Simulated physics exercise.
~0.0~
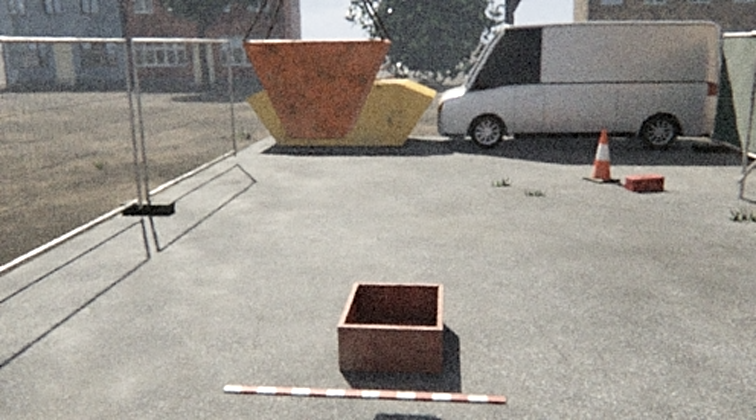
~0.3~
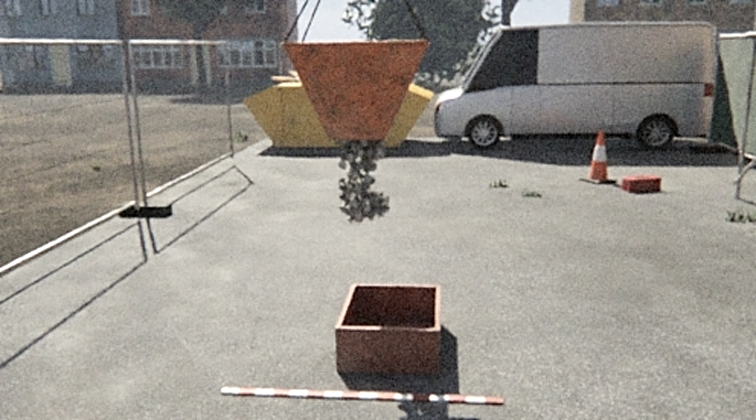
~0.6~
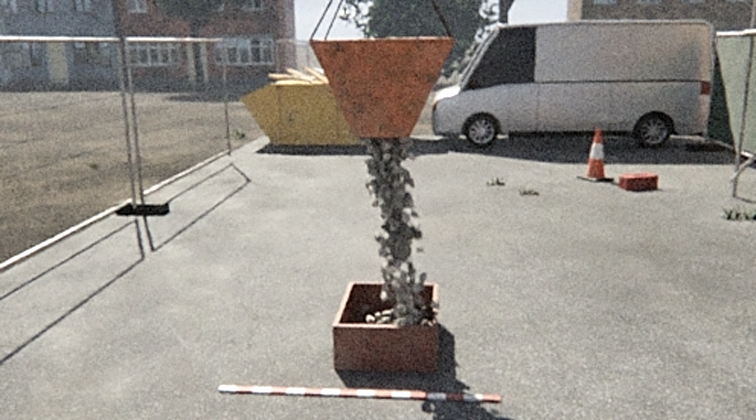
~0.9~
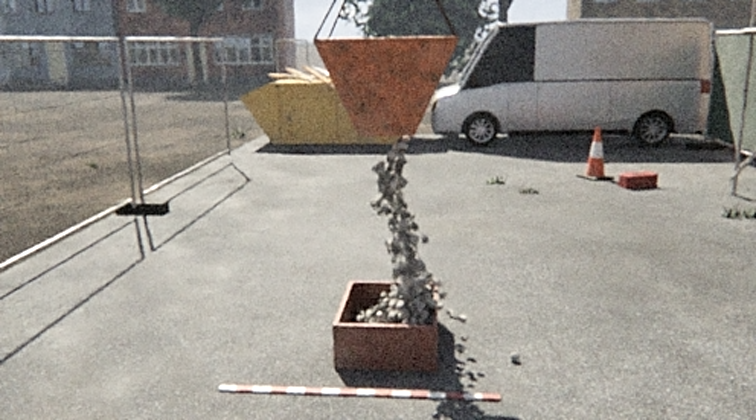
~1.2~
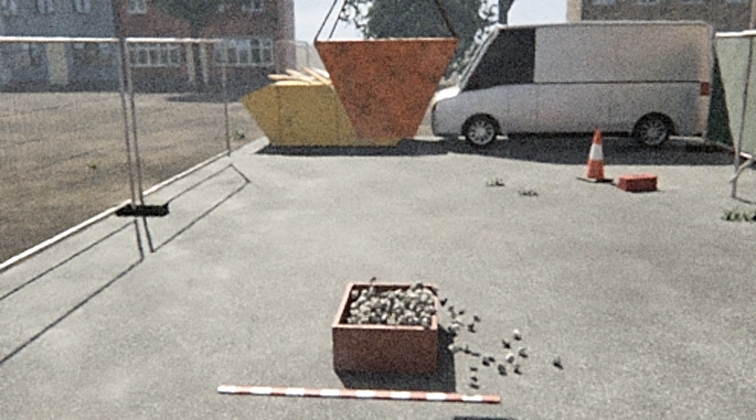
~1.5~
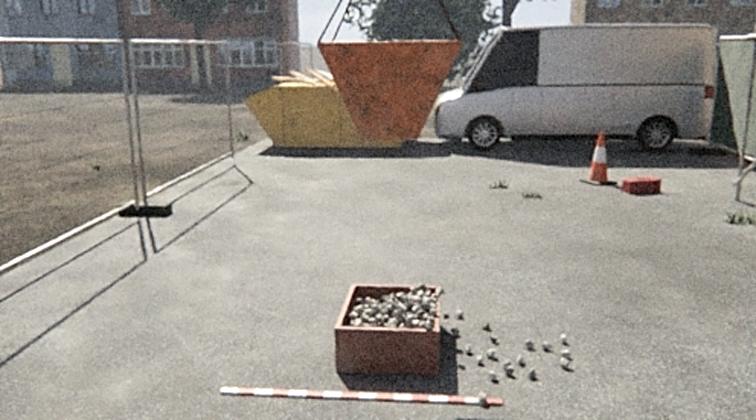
An orange hopper moves right, dropping grey stones that fill a bin, some scattering right.
